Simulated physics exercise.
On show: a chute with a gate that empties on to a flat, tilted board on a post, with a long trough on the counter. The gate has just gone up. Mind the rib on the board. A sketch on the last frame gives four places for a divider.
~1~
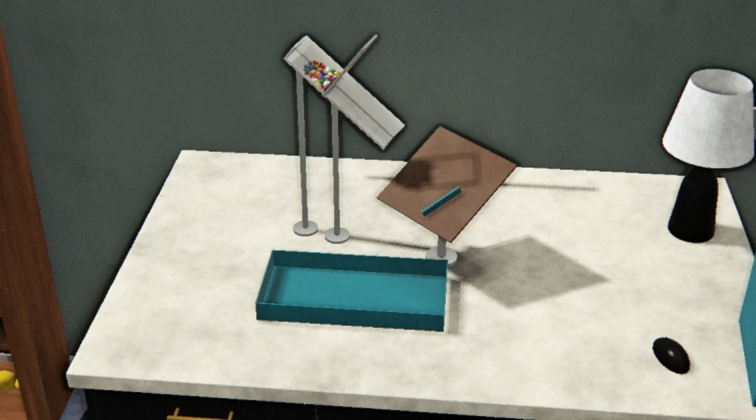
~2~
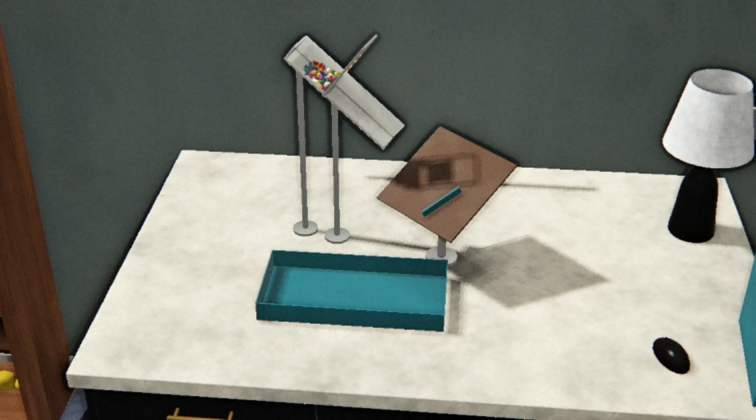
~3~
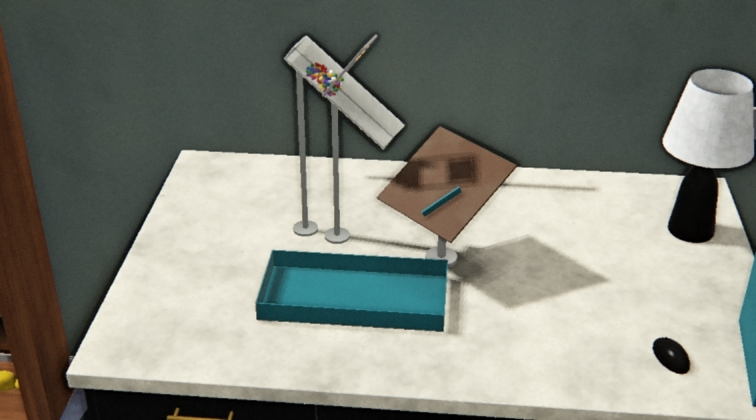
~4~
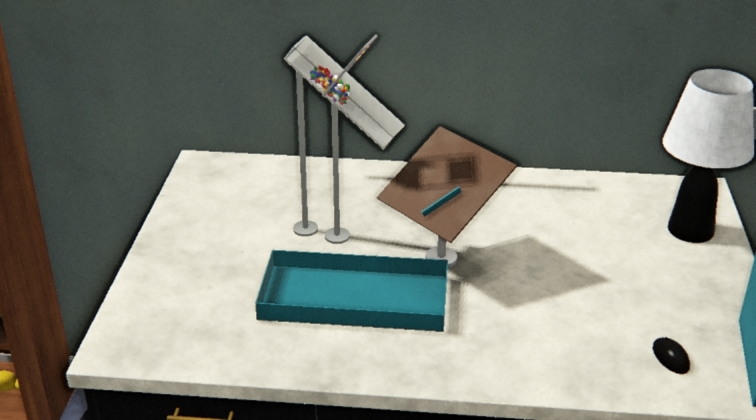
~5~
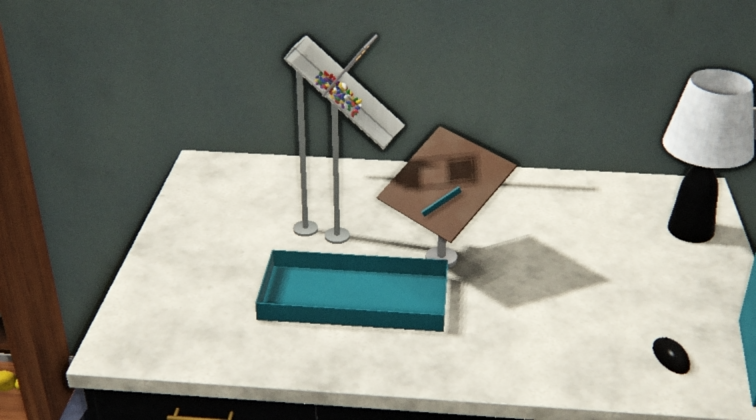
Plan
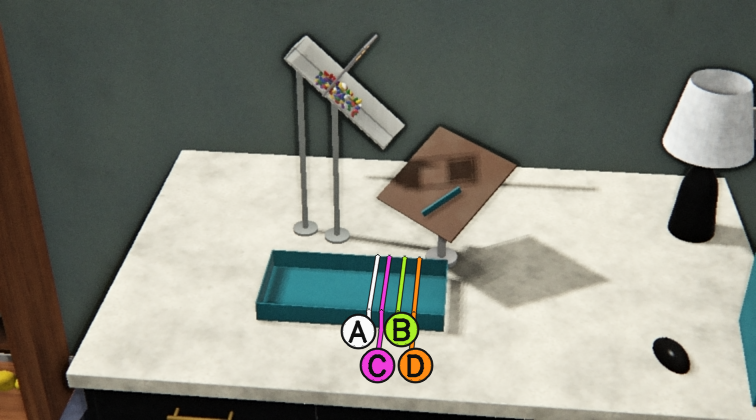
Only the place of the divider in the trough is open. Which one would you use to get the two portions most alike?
Take C.
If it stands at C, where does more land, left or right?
More lands on the right.
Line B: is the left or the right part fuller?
The left side.
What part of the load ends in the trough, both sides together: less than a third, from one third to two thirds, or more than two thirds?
More than two thirds.
On the marked copy, line A crosses the front rim at (369, 310); line B crosses the front rim at (398, 312); line C crosses the front rim at (381, 311); line D crosses the front rim at (414, 313).
Choosing A, of what is caught, about a tenth on the left of the divider, the larger part on the right.
Choosing B, of what is caught, almost all on the left of the divider, about a tenth on the right.
Choosing C, of what is caught, roughly a third on the left of the divider, roughly two thirds on the right.
Choosing D, of what is caught, every piece on the left of the divider, not one piece on the right.
